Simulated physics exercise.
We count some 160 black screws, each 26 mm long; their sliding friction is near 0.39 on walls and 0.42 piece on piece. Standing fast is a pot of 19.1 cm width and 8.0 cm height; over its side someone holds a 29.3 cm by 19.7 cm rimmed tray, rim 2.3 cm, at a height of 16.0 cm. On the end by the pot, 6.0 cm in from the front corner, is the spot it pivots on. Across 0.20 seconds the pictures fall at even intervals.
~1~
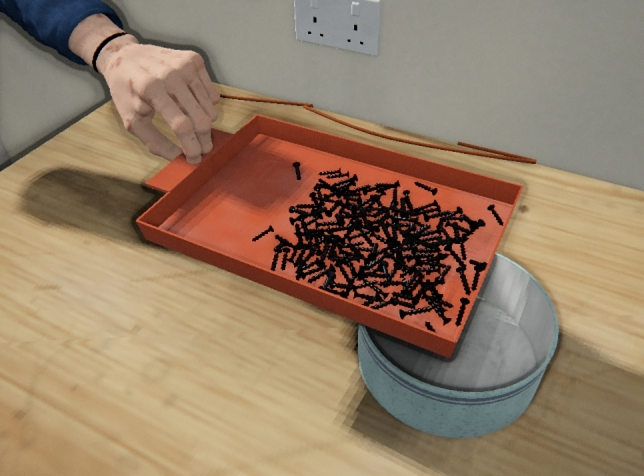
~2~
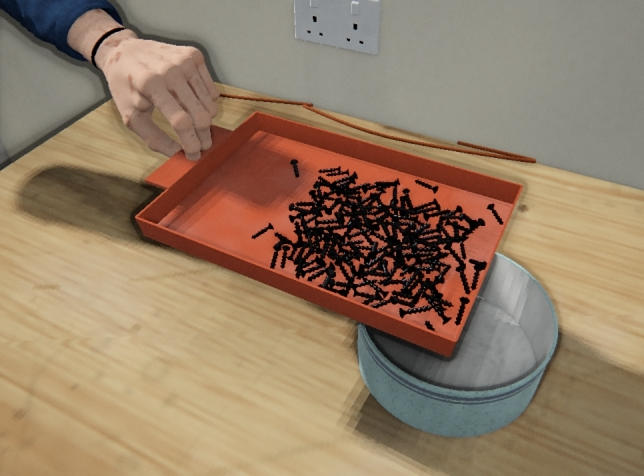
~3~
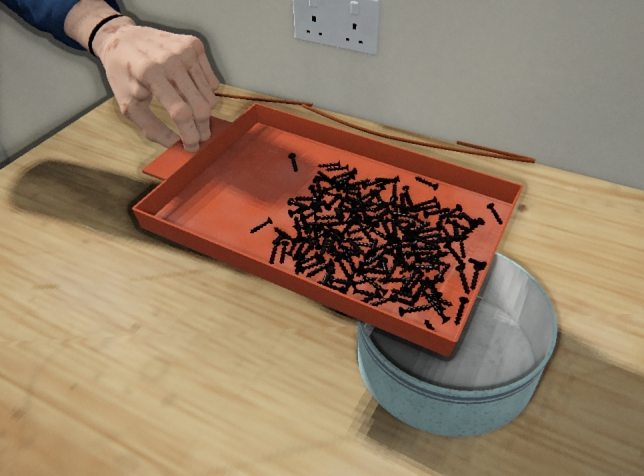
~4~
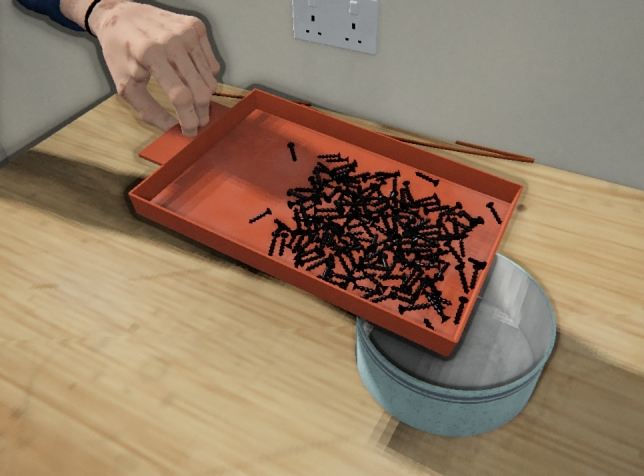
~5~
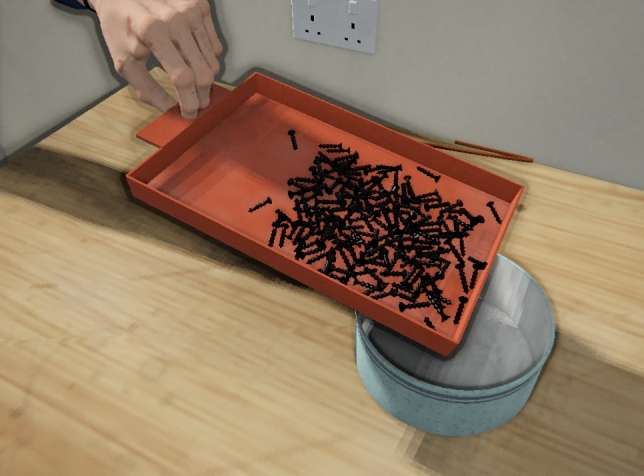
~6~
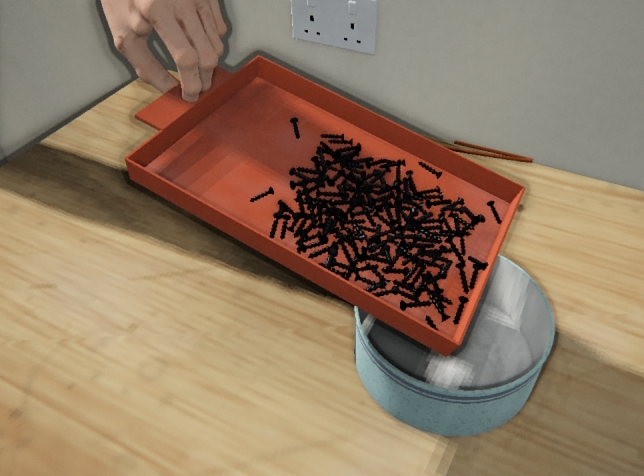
A red tray of black screws, its right end over a round blue pot, slowly tilted as a hand raised its left end, while the screws stayed bunched in place.
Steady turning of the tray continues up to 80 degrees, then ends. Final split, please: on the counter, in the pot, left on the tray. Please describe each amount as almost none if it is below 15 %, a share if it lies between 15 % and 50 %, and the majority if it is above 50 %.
In order: Counter: I expect a reasonable chunk to finish up there; pot: I expect a reasonable chunk to finish up there; tray: I expect a reasonable chunk to finish up there.
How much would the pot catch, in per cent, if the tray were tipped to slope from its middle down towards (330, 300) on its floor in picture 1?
Roughly 0 per cent.
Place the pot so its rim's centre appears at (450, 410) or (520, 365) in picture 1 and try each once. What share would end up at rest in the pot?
Roughly 40 and 60 percent.
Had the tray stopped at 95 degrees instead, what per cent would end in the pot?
Result: Close to 60 %.
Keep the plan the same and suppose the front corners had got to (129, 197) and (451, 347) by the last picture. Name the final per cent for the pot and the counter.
You'd end with pot at 0 and counter at 85.
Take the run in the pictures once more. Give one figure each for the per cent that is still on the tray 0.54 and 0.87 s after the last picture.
In turn: 95, 50.
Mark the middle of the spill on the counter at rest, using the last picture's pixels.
(526, 469), roughly.
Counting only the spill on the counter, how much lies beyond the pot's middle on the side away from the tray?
Some 100 per cent.
Then, 0.32 s after the last picture, tilt 46 degrees; the tray holds 100 %, the pot 0 %.
Then, 0.54 s after the last picture, tilt 68 degrees; the tray holds 95 %, the pot 0 %.
Then, 0.87 s after the last picture, tilt 80 degrees; the tray holds 50 %, the pot 15 %.
In the end, counter 30 %, pot 40 %, tray 30 %.
